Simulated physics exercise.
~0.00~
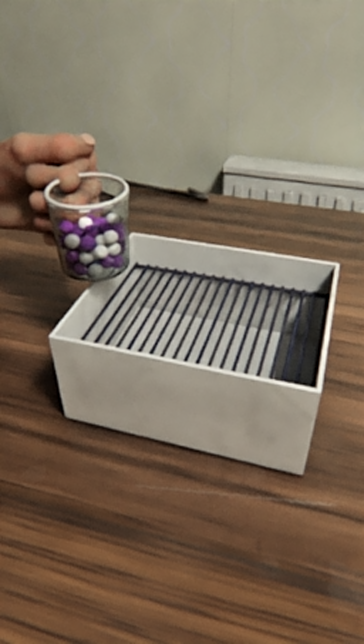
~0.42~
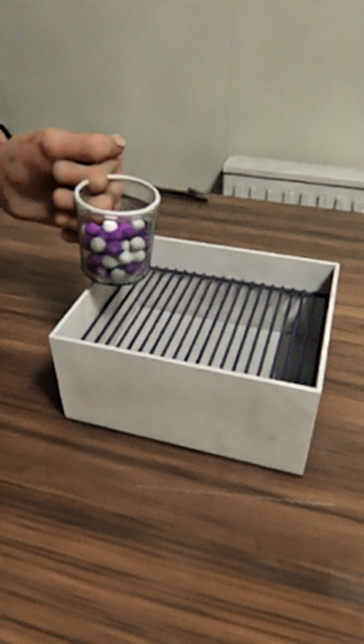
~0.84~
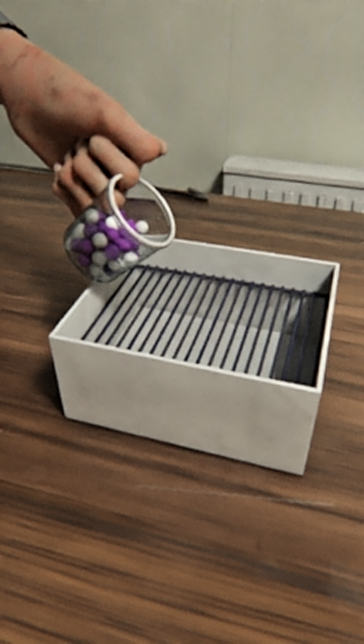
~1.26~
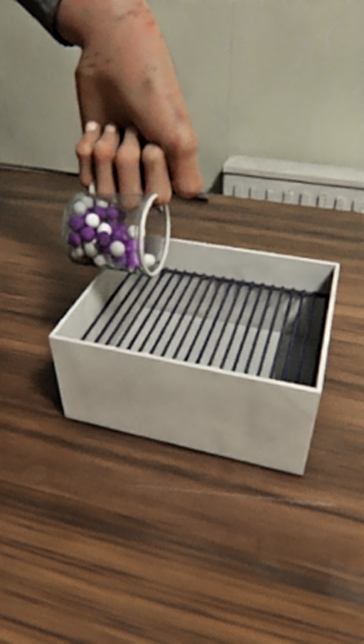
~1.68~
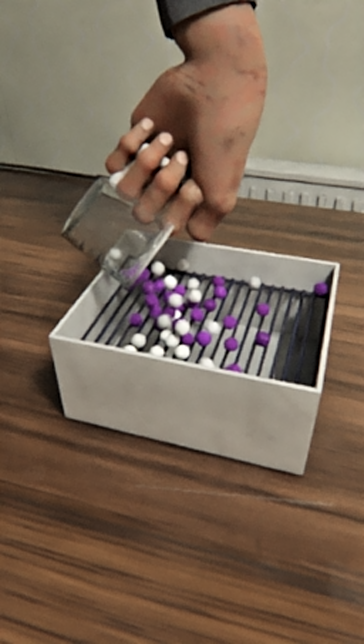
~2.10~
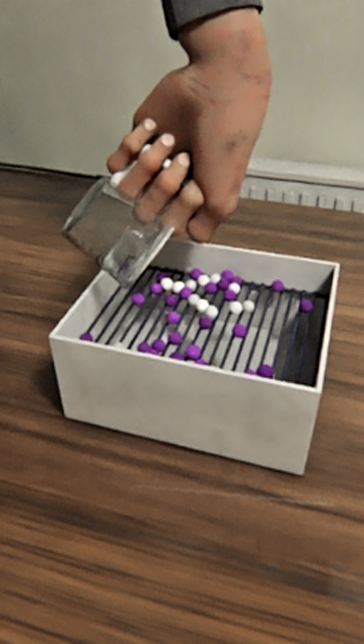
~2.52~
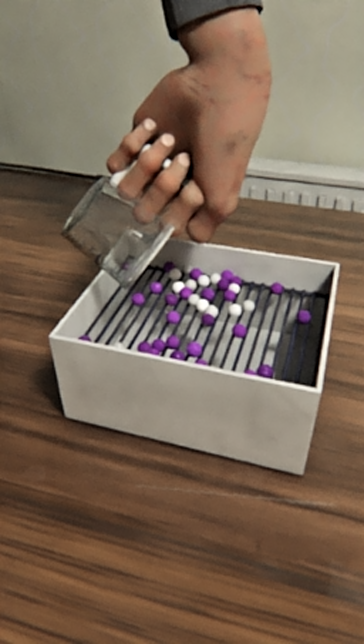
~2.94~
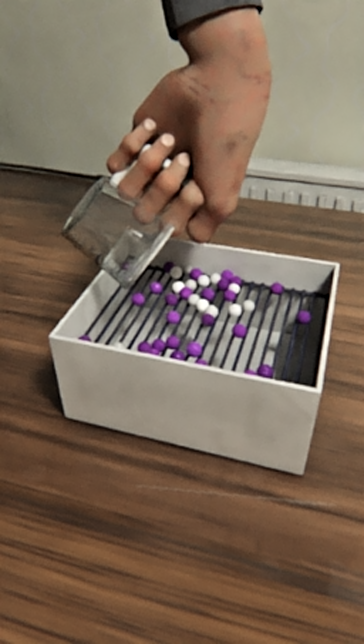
The video shows a hand holding a clear cup of purple and white balls over a white box with dark wires across it, then tipping the cup until it empties. The balls scatter across the wires, and both colours come to rest on top.
